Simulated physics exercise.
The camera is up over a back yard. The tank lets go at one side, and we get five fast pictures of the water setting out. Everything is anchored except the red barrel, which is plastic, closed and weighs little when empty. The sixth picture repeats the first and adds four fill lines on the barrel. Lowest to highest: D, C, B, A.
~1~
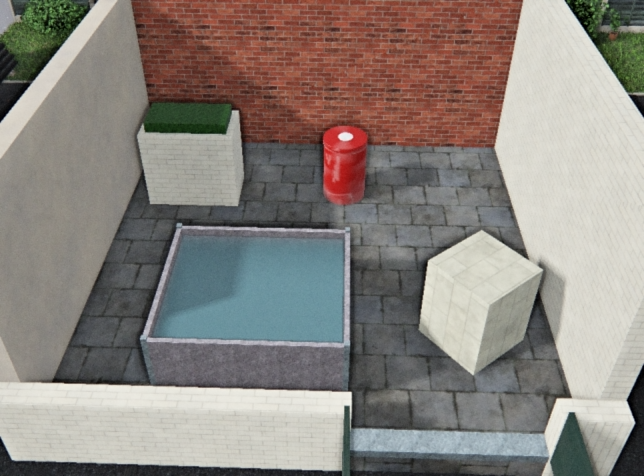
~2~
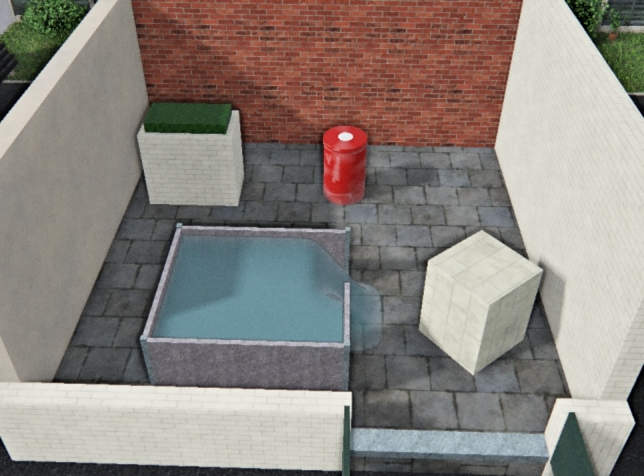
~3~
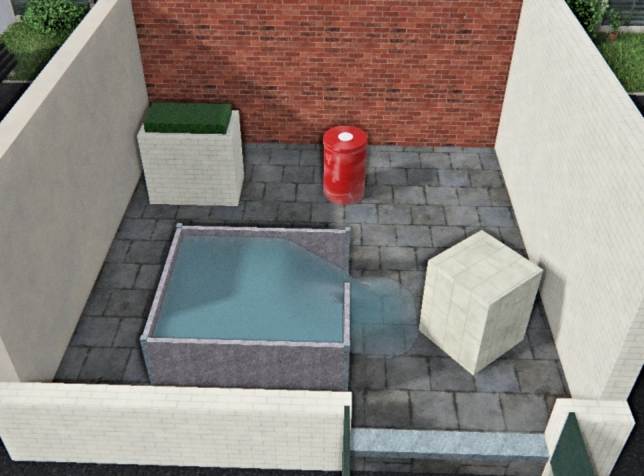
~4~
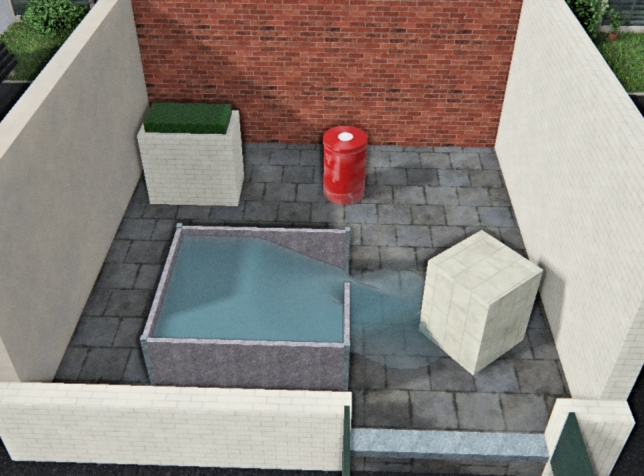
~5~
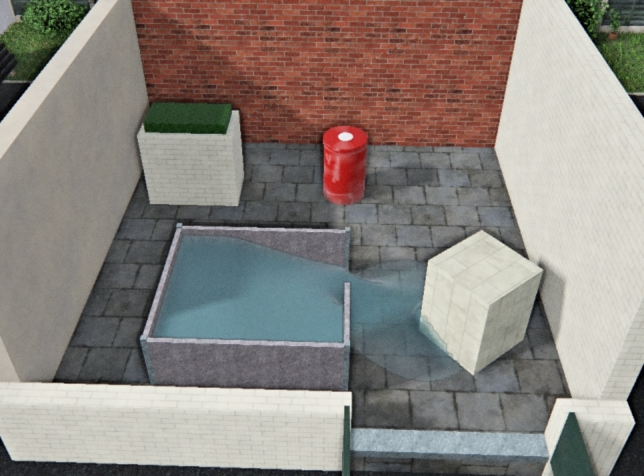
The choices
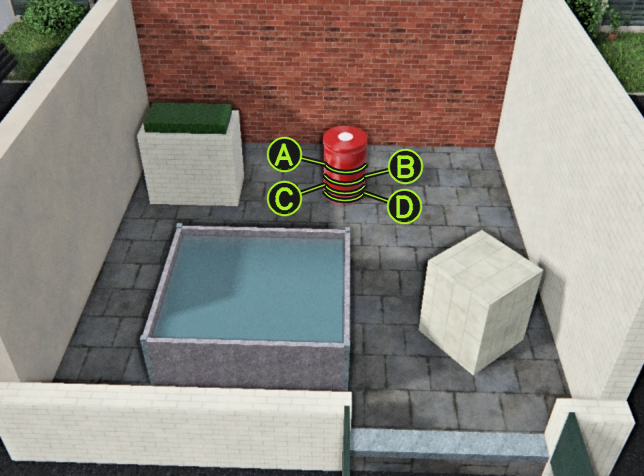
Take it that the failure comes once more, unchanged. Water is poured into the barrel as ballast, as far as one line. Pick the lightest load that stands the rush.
Line D.
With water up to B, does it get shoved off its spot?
No, that is safe.
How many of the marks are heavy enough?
All four.
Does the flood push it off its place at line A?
No, not at all.
On the marked copy, A at (345, 172); B at (344, 184); C at (344, 193); D at (344, 200); from the bottom up D, C, B, A.
With A, it does not move.
With B, it does not move.
With C, it does not move.
With D, it does not move.
